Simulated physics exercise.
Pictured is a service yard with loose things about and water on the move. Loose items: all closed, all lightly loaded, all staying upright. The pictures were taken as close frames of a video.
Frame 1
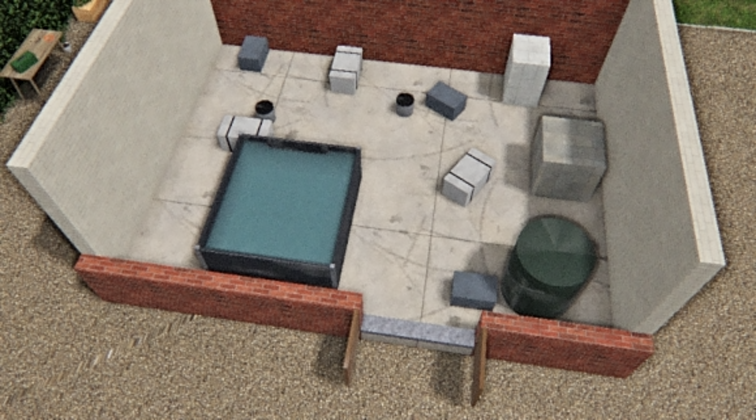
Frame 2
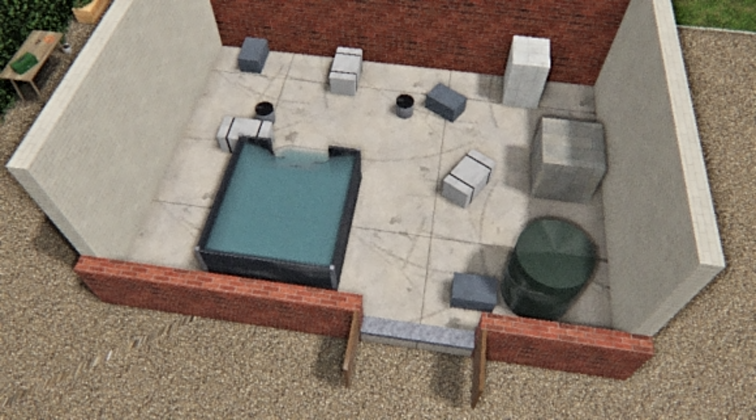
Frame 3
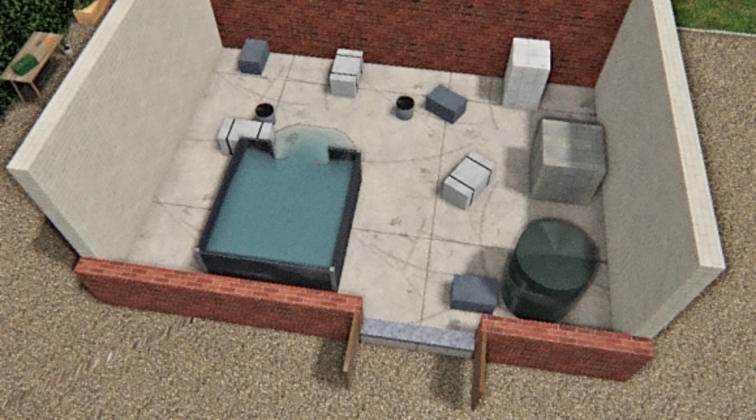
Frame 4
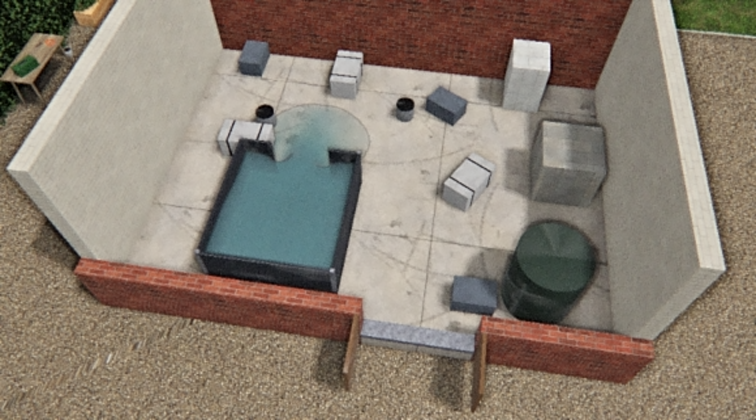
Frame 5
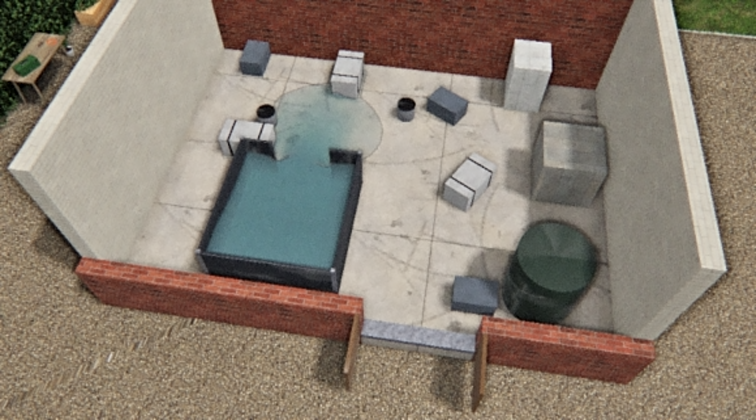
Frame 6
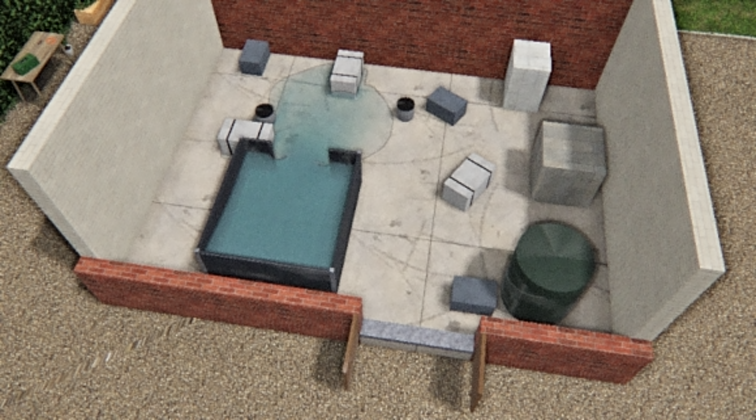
We see a walled yard with scattered blocks, boxes and small dark pails as water pours through a gap in the far side of a dark tank and spreads across the pale floor, while the loose items stay put.
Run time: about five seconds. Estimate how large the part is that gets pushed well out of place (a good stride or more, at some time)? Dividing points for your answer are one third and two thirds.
Answer: A share between one and two thirds.
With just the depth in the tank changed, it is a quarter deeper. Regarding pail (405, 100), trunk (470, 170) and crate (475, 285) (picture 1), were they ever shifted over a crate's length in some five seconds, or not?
Note, listed order: Covered it / didn't cover it / didn't cover it.
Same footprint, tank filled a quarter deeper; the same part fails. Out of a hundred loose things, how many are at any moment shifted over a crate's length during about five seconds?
About 60 %.
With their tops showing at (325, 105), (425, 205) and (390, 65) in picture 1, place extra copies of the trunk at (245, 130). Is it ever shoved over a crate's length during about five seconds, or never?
Displaced, stays put, displaced.
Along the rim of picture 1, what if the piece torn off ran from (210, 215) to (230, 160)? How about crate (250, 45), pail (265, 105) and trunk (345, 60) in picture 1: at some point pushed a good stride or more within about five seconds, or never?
The first: Went past that; the second: Fell short; the third: Went past that.
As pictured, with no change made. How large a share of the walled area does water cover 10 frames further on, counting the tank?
Roughly 40 per cent.
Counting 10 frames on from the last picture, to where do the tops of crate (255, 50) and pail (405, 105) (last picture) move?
Close to (225, 52), and close to (443, 87).
A moment on, 0 of 8 are well off their spots; 0 afloat.
Next, 3 of 8 are well off their spots; 2 afloat.
Later, 4 of 8 are well off their spots; 5 afloat.
In the end, 5 of 8 are well off their spots, and 5 have been at some point; 4 afloat.
